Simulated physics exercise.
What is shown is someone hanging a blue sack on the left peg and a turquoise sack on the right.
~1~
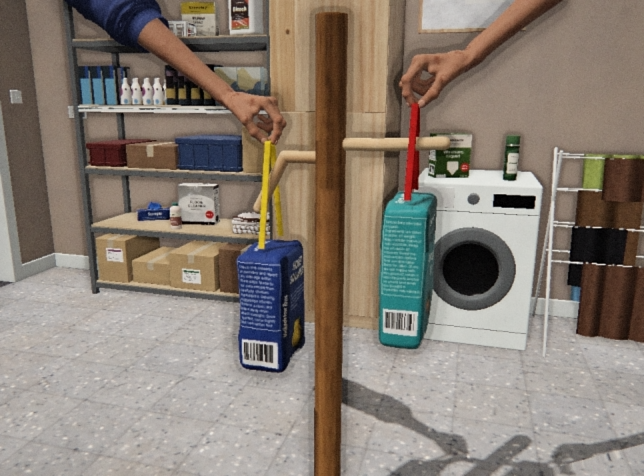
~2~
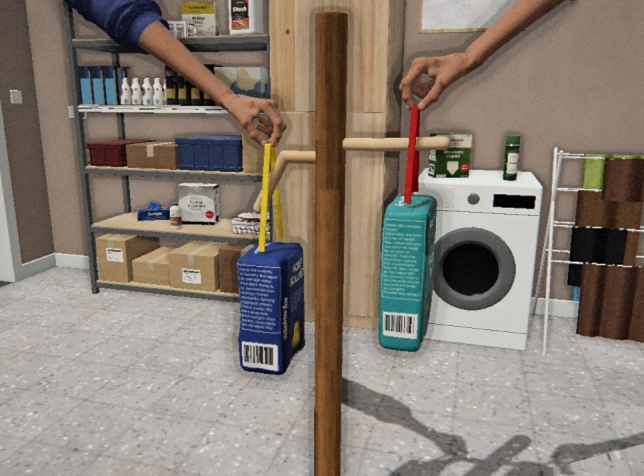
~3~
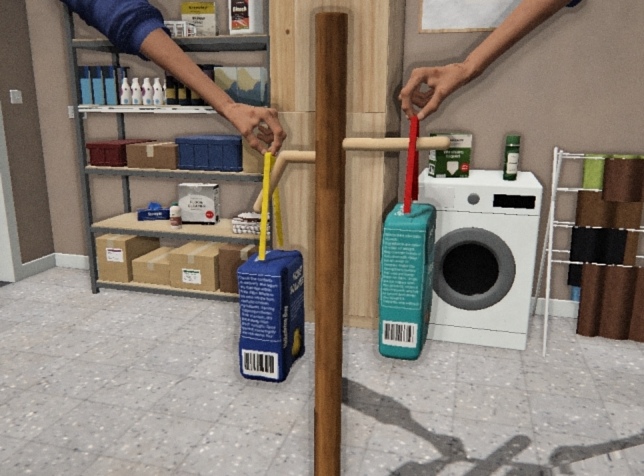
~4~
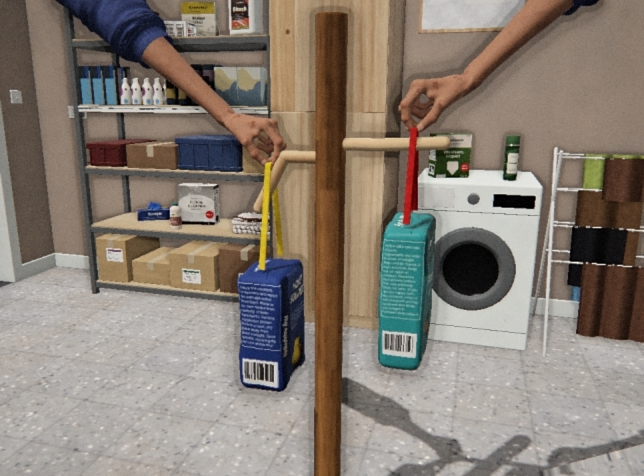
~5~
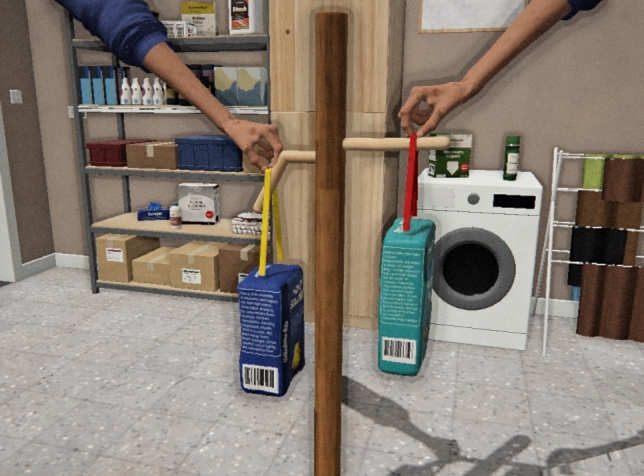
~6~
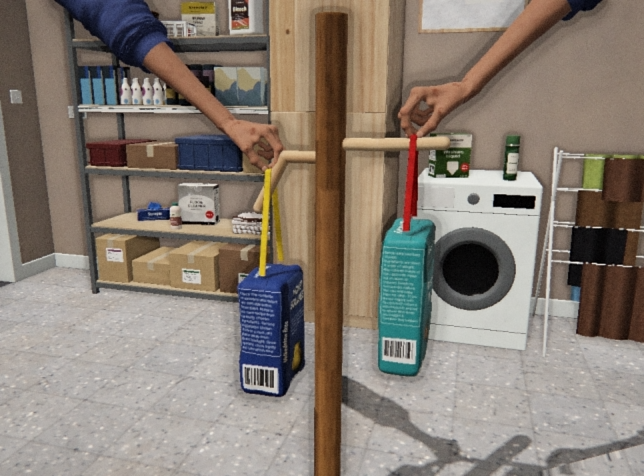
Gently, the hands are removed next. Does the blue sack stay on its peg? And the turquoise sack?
In order: The blue sack drops, the turquoise sack never drops.
Then, 0.32 s after the last picture, blue sack falling near (275, 453); turquoise sack hanging near (407, 295).
Then, 0.62 s after the last picture, blue sack on the floor; turquoise sack hanging near (405, 296).
At rest, blue sack on the floor; turquoise sack hanging near (406, 296). The blue sack comes down and the turquoise sack stays hanging.
